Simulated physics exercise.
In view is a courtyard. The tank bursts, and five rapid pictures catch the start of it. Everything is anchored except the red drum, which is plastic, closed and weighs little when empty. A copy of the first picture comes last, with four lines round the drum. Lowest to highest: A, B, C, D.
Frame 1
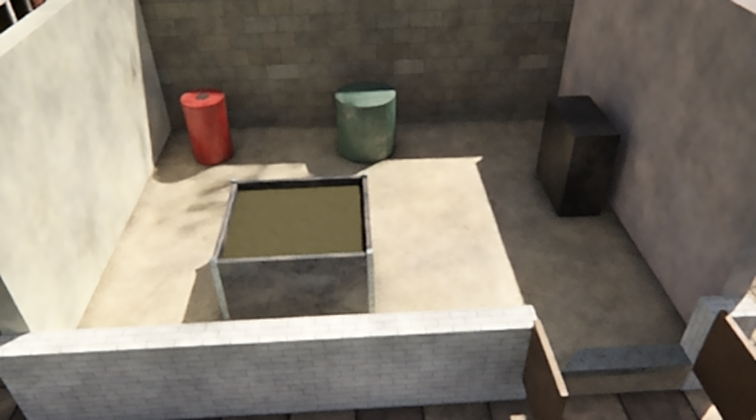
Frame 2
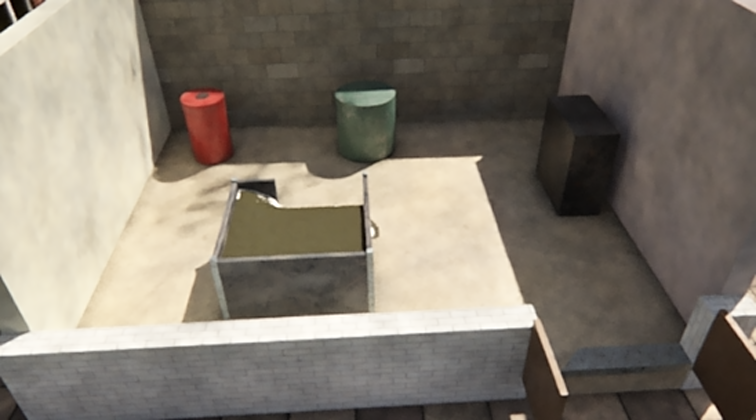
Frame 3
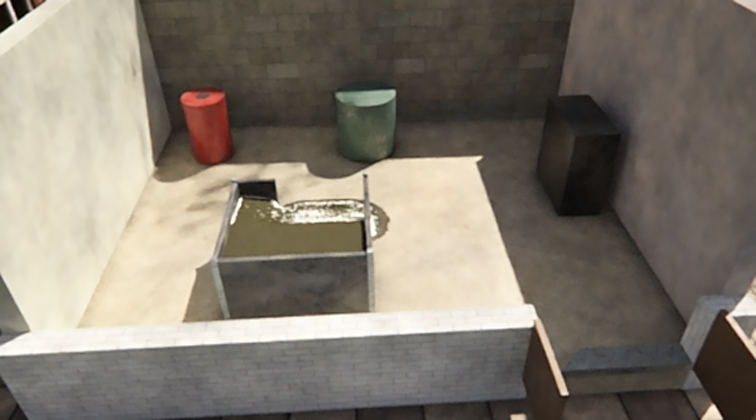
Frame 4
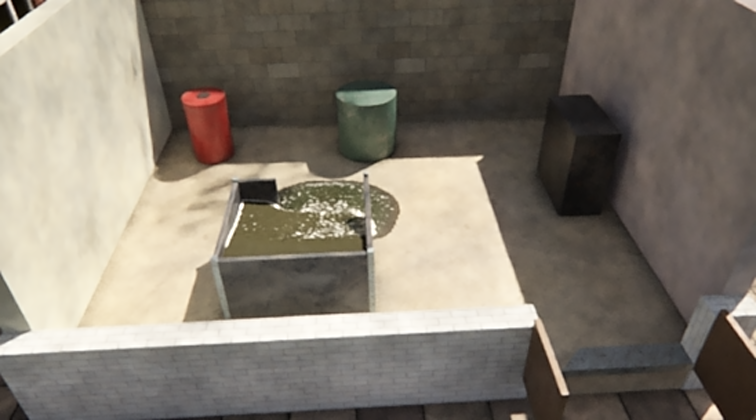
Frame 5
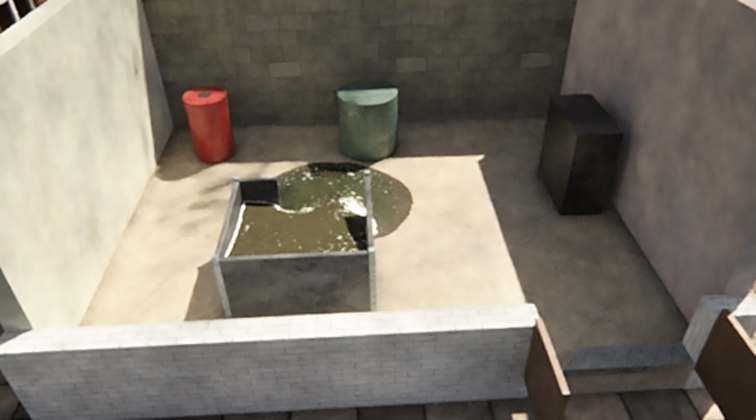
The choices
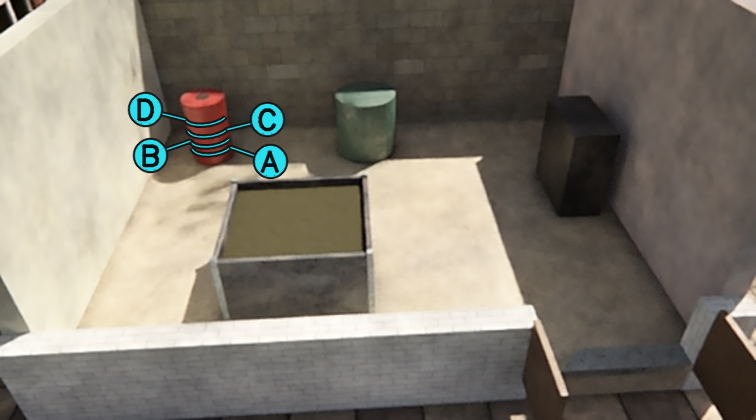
In a walled courtyard, a square tank full of murky water opened along its back side, and the water poured out and spread across the ground behind it, towards the red and green drums.
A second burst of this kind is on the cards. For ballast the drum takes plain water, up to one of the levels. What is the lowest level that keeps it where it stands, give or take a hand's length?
That is level A.
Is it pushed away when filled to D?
No, not at all.
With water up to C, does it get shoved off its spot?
No, that is safe.
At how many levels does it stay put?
All of the four.
In cyan, A at (208, 154); B at (207, 146); C at (205, 137); D at (202, 125); from the bottom up A, B, C, D.
With A, it does not move.
With B, it does not move.
With C, it does not move.
With D, it does not move.
